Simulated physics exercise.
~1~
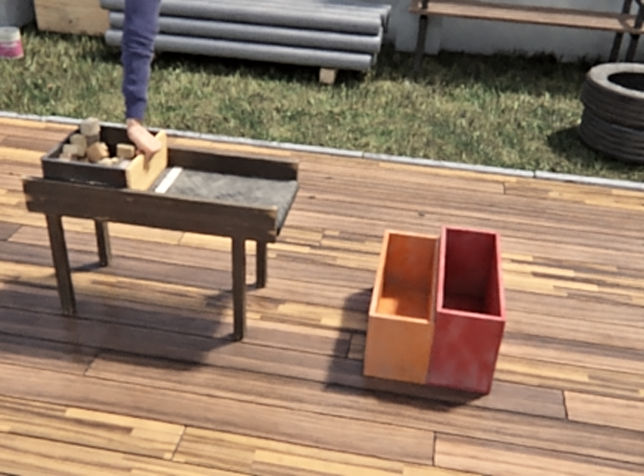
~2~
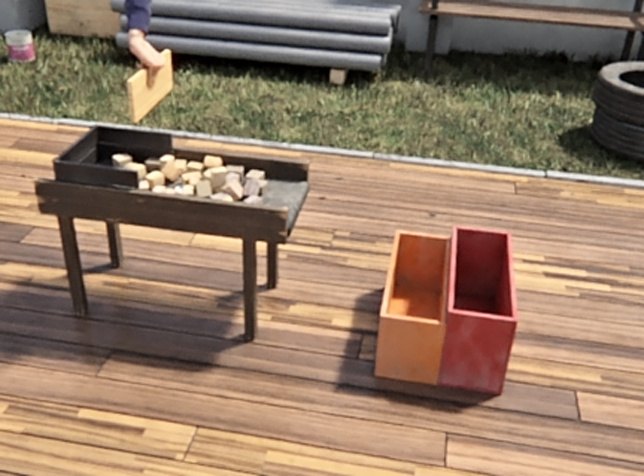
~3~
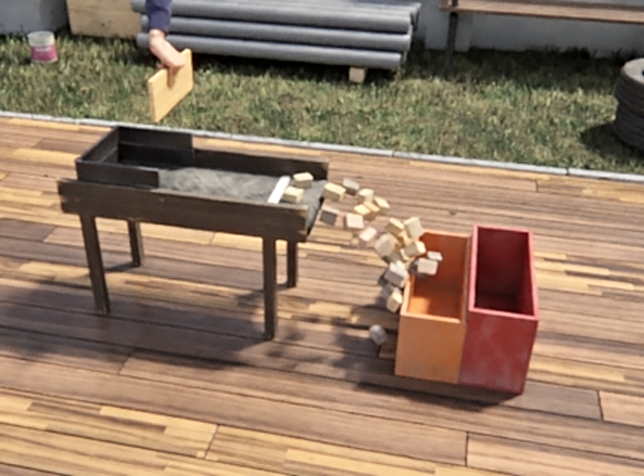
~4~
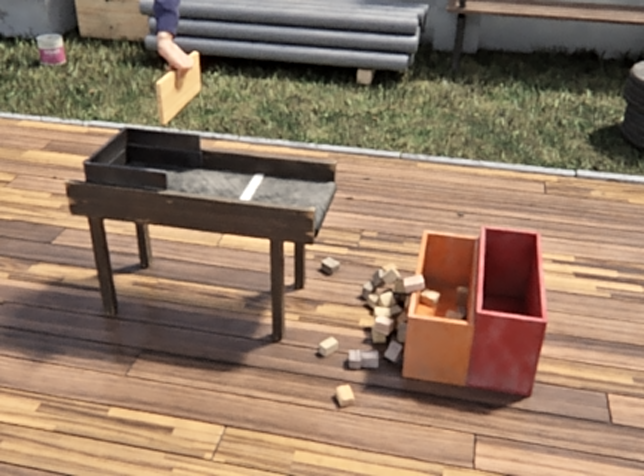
Wooden offcuts sliding right off a dark raised belt after a hand lifts the gate, most piling up short of the orange tote.
